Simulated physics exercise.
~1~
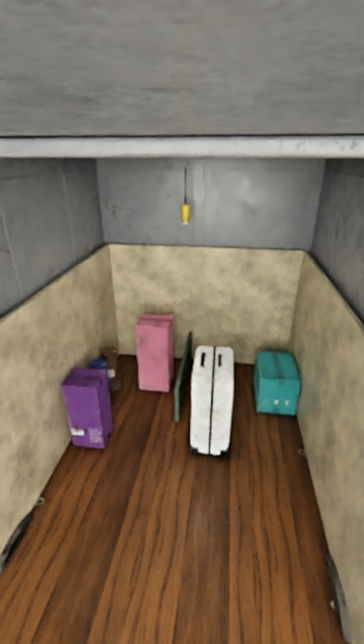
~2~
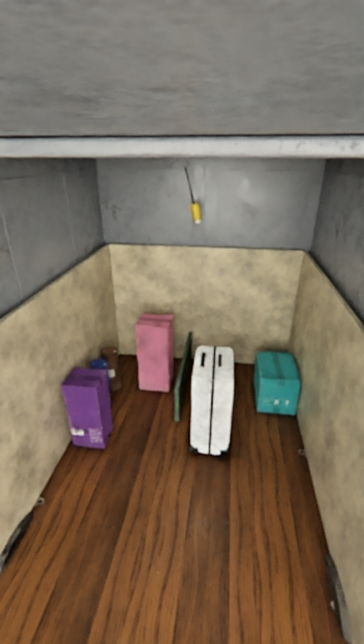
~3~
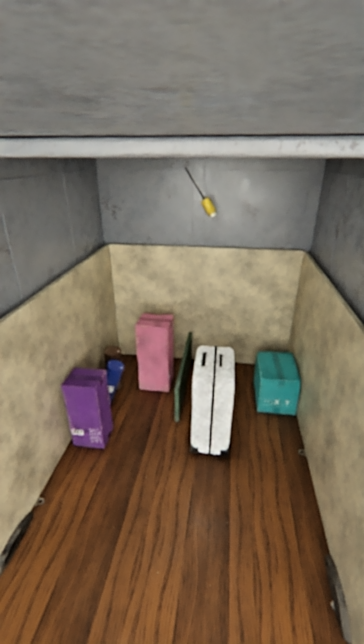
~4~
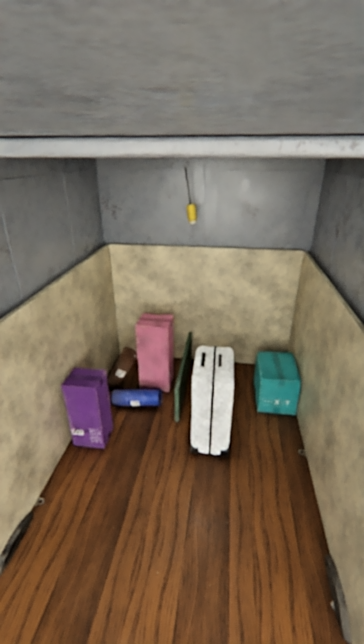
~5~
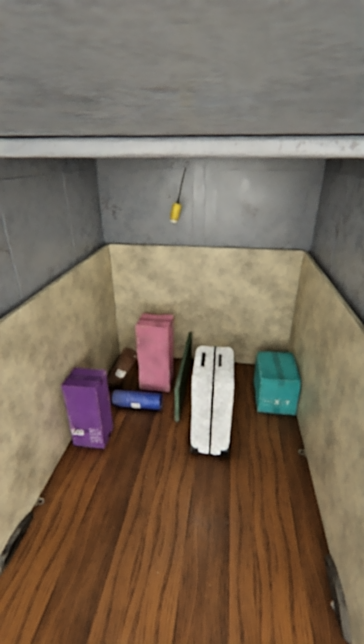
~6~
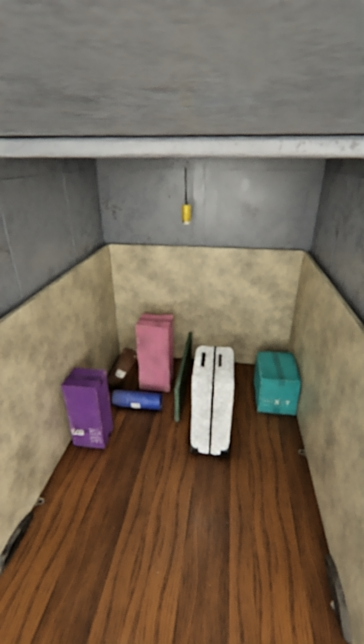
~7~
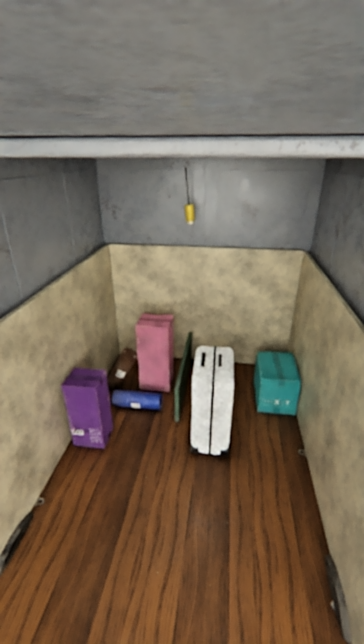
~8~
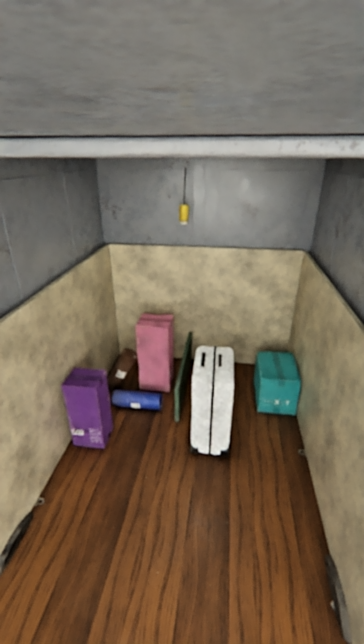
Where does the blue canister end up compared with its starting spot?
It ends up away from its starting spot, lying on its side on the floor to the right, in front of the pink box.
